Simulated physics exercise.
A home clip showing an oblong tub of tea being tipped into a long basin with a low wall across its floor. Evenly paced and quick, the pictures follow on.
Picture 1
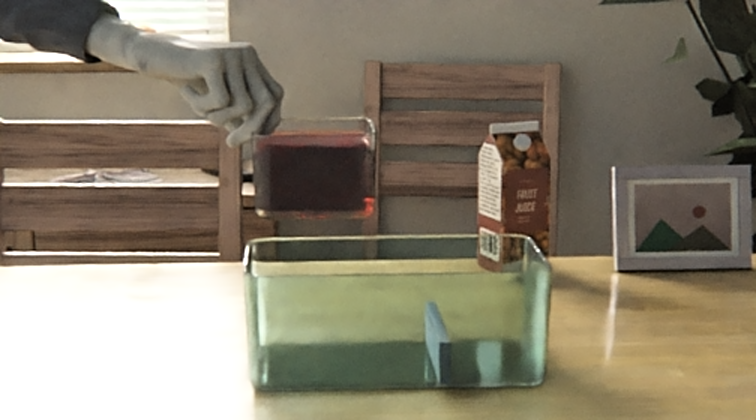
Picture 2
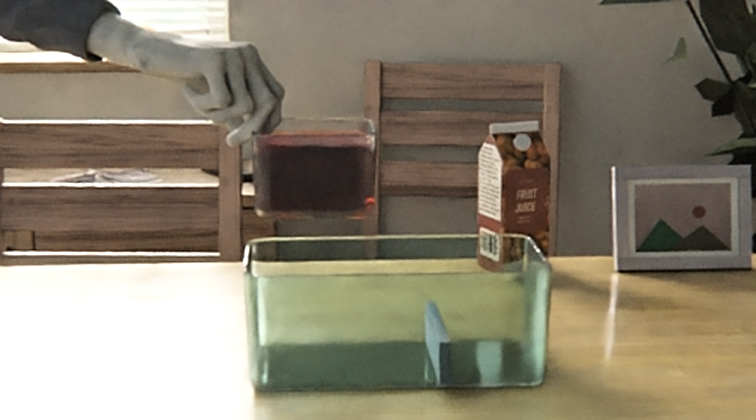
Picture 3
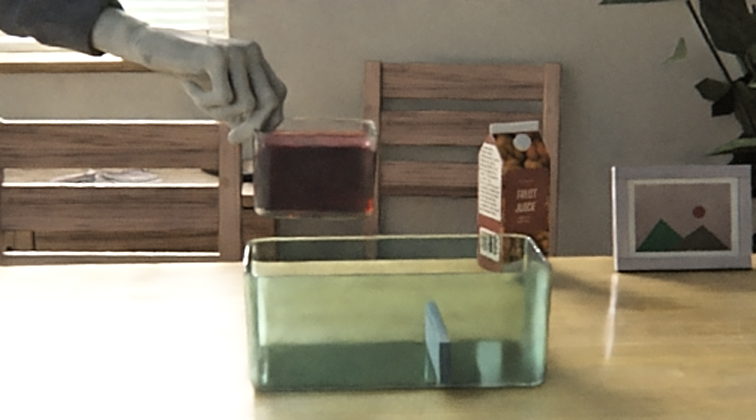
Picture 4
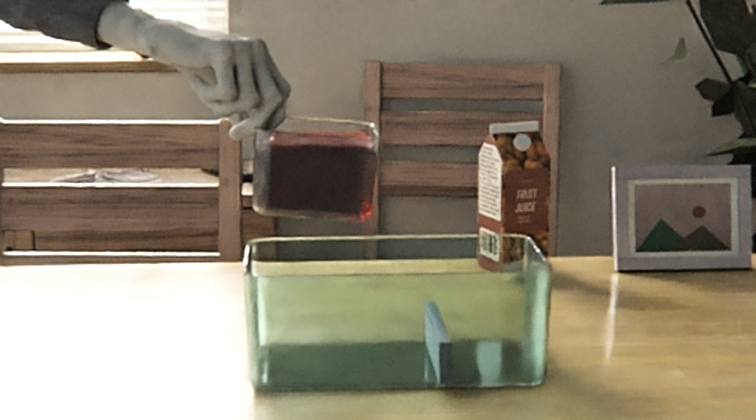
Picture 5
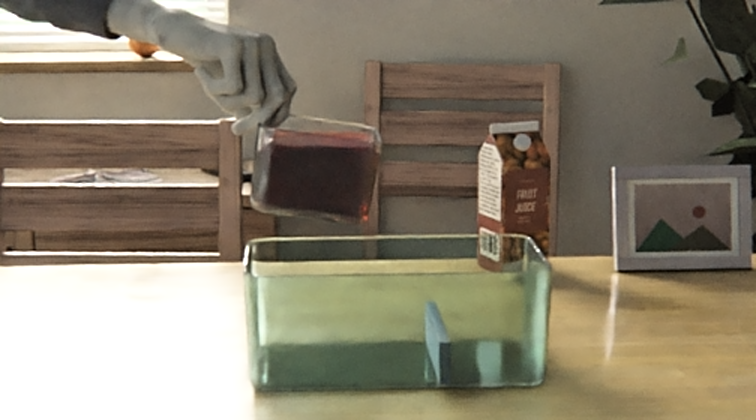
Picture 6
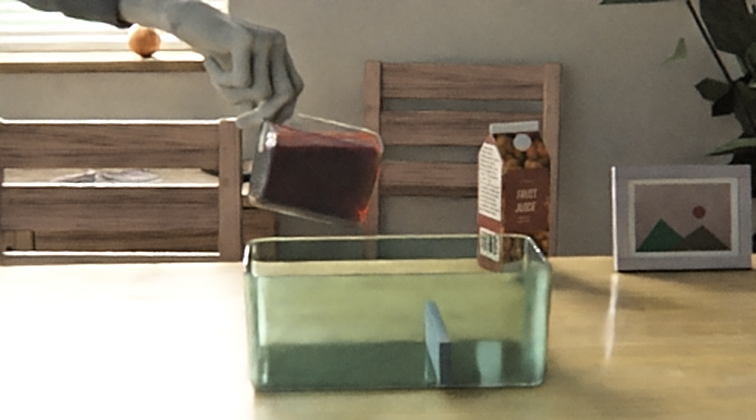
At a wooden table in a home, with slatted chairs and a bright window behind, the view is level from the front and stays still. A greyish hand at upper left holds a clear tub of dark red liquid above a long greenish glass basin with a low bluish wall inside, a juice carton and framed picture to the right. The hand shifts slightly, then gradually tilts the tub rightward, its right side dipping.
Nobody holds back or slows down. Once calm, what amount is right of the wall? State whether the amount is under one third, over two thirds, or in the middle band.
Once it settles, the part right of the wall is a third to two thirds, I'd say.
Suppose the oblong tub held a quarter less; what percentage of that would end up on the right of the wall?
My estimate is about 40 percent.
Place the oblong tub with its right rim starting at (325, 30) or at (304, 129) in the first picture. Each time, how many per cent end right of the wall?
First place gives some 30 %, second place some 5 %.
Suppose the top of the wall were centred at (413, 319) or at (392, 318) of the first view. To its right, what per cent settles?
In order, 75 and 85 in a hundred.
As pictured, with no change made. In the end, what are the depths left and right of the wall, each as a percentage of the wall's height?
The left side sits at 30 per cent and the right side at 80.
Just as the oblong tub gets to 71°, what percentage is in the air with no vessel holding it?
I'd put it at roughly 25 percent of it.
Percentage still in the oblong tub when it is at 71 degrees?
Roughly 50 percent remains at that point.
A moment on, the oblong tub is tipped part way and 49 per cent is still to pour, 4 is left of the wall and 24 right of it.
Next, the oblong tub is tipped right over and 6 per cent is still to pour, 32 is left of the wall and 59 right of it.
Then the oblong tub is tipped right over and 0 per cent is still to pour, 41 is left of the wall and 59 right of it.
Later the oblong tub is tipped right over and 0 per cent is still to pour, 41 is left of the wall and 59 right of it.
Finally, 41 per cent lies left of the wall, 59 right of it and 0 outside.
